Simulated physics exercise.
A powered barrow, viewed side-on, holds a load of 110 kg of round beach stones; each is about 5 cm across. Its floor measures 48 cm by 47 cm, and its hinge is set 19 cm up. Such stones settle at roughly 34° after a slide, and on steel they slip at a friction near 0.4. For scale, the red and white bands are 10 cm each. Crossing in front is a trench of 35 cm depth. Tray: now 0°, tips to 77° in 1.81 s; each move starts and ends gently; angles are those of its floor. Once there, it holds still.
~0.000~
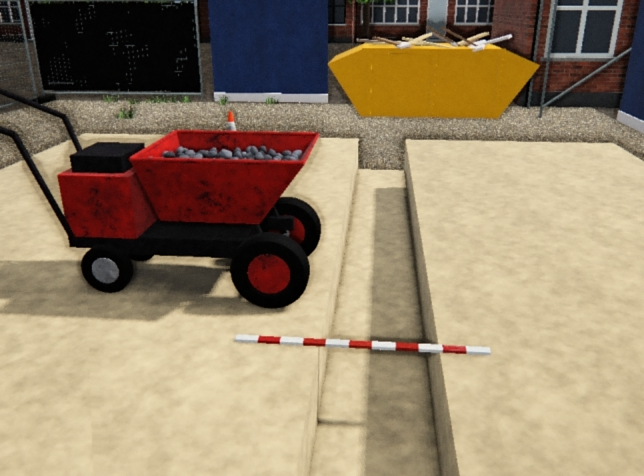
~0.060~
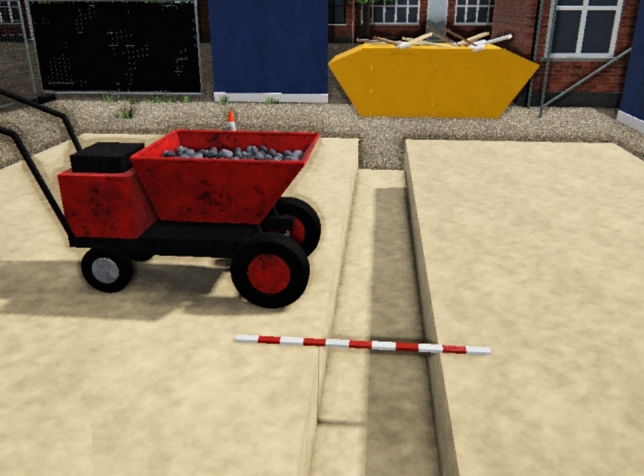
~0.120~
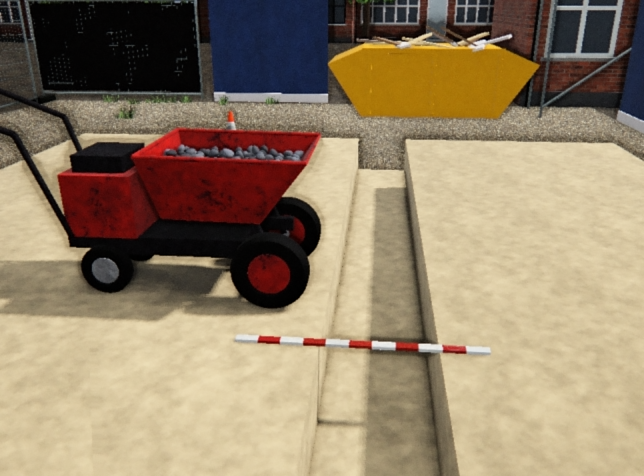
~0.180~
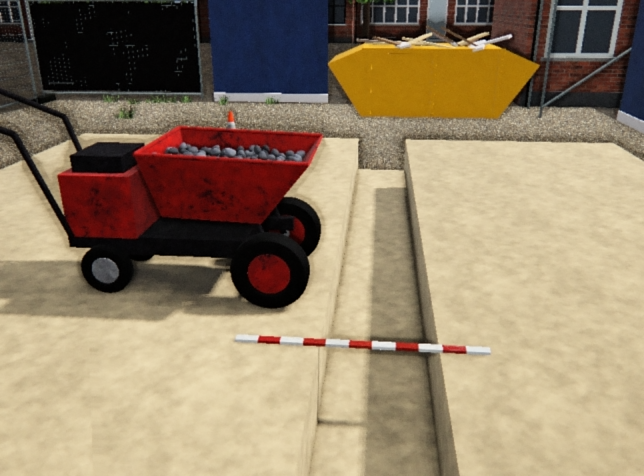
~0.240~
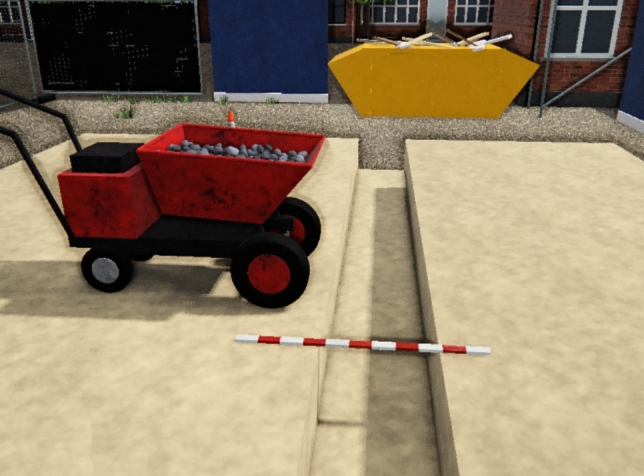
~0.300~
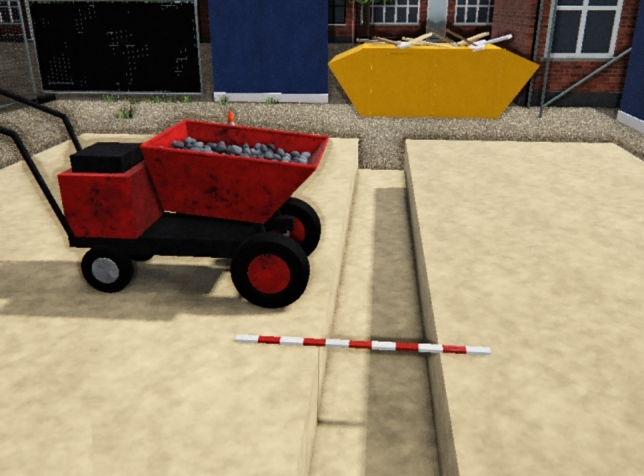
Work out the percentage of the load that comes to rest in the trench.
It works out at about 69 per cent of the load.
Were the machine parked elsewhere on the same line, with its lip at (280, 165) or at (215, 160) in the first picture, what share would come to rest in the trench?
First spot about 95, second spot about 100 per cent.
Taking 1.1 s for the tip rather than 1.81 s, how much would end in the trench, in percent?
That works out at about 60 in a hundred.
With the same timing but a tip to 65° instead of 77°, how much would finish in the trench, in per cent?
It would be near 70 per cent.
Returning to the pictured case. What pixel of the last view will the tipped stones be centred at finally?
Roughly (412, 333), I'd say.
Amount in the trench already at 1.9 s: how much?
I'd put it near 45 per cent.
After 1.4 s the floor is at 65°; 98 % in the tray, 2 % in the trench; the foremost stones are at (409, 250).
After 1.9 s the floor is at 77°; 29 % in the tray, 46 % in the trench, 25 % past the trench; the foremost stones are at (536, 292).
After 2.3 s the floor is at 77°; 5 % in the tray, 64 % in the trench, 31 % past the trench; the foremost stones are at (602, 301).
After 4.2 s the floor is at 77°; 0 % in the tray, 69 % in the trench, 31 % past the trench; the foremost stones are at (631, 305).
